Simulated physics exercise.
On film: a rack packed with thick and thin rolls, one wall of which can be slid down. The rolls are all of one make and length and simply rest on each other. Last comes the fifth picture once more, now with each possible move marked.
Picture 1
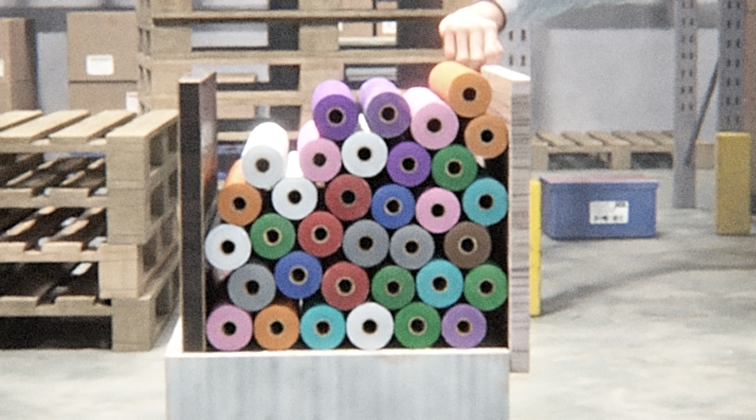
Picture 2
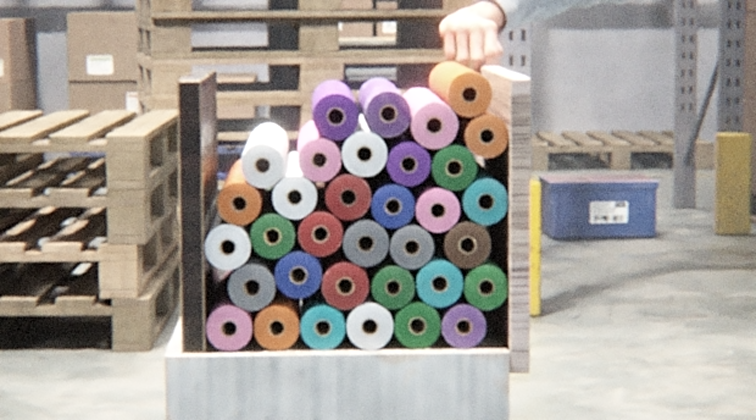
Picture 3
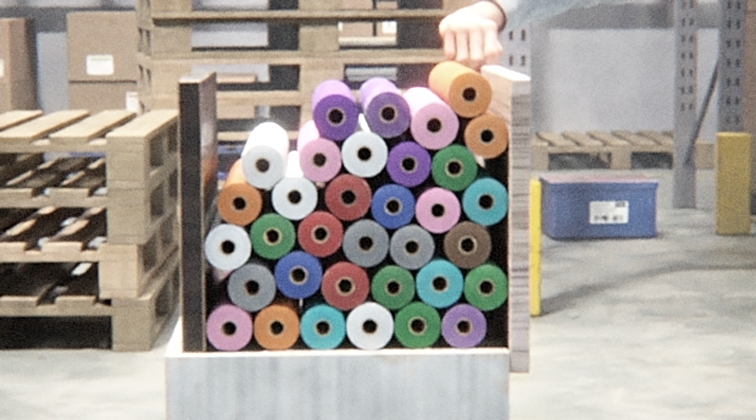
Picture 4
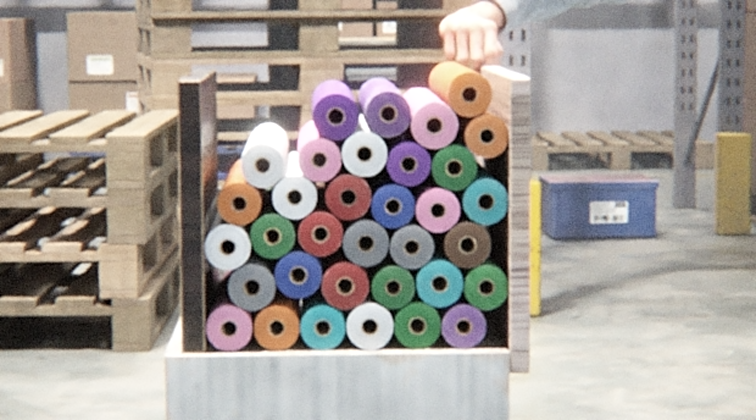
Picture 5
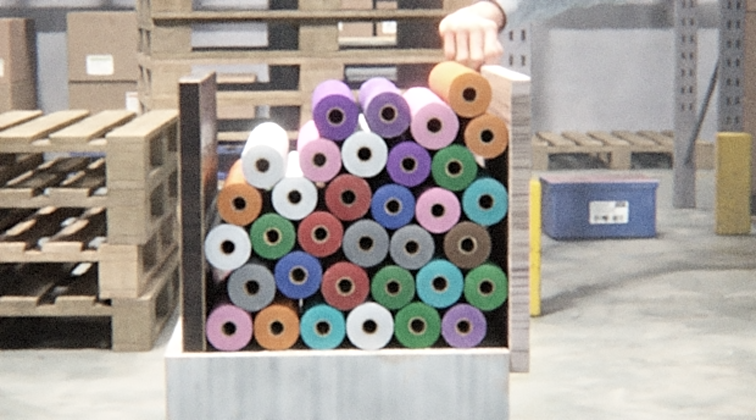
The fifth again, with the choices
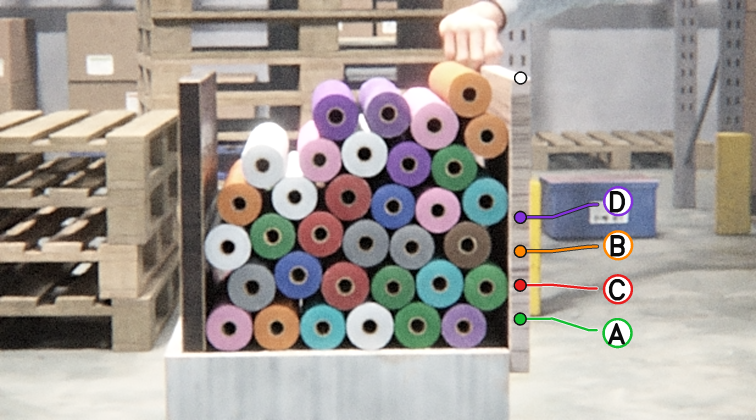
In a warehouse with stacked wooden pallets, rolls of many colours lay piled between two upright side boards, while a hand stayed at the orange roll on the upper right and nothing visibly moved.
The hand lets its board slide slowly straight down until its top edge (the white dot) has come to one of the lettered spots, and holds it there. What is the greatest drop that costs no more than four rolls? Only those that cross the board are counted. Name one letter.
Stop at D.
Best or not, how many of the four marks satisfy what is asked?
One of them.
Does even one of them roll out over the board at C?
Yes.
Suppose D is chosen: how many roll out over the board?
With D, two.
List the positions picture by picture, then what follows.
In the first picture, a pink roll (229, 328); a purple roll (463, 326); a red roll (345, 286).
In the second picture, a red roll (345, 286); a white roll (228, 247).
In the third picture, a turquoise roll (486, 202); a purple roll (409, 164).
In the fourth picture, a pink roll (435, 125); side board (501, 206).
In the fifth picture, a pink roll (229, 328); a purple roll (463, 326); a red roll (345, 286).
On the marked copy, A at (520, 319); B at (520, 251); C at (520, 285); D at (520, 217); the white dot at (520, 78).
With D. Early on, top of the board (510, 144).
Further on, top of the board (509, 216).
At the end, top of the board (509, 217), two out over the board.
As for the rest, A more than four out over the board; B five out over the board; C more than four out over the board.
